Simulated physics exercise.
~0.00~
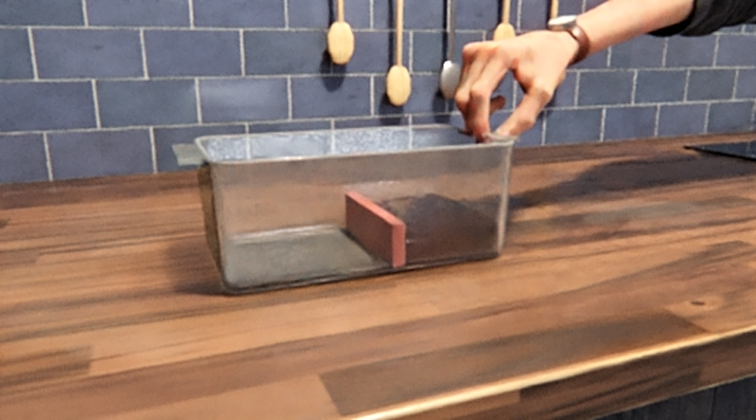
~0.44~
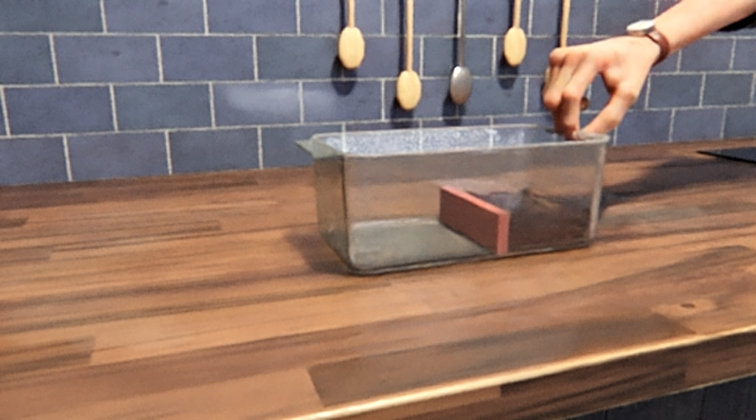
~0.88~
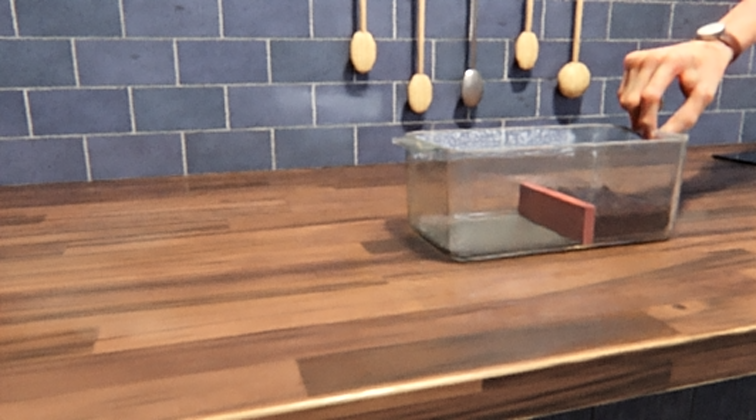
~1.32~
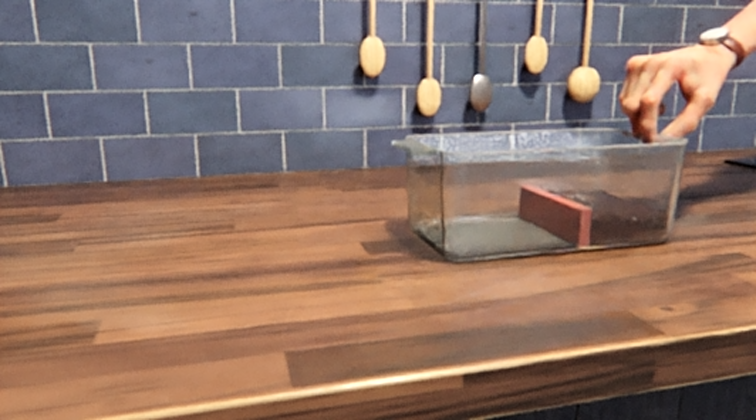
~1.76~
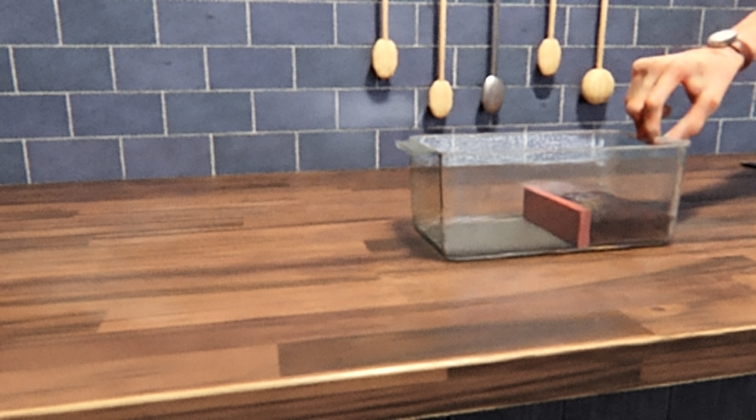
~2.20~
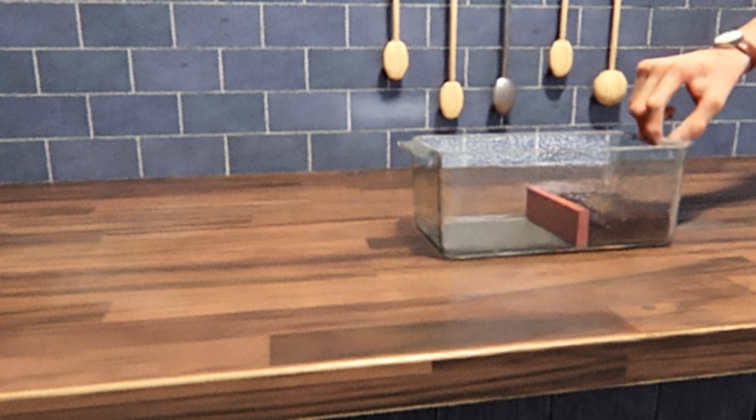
The footage shows a hand gripping the right end of a clear oblong tub, split by an upright reddish divider, and sliding it right along a wooden counter before it stops, the hand still on its rim, dark contents remaining mostly in the right part.
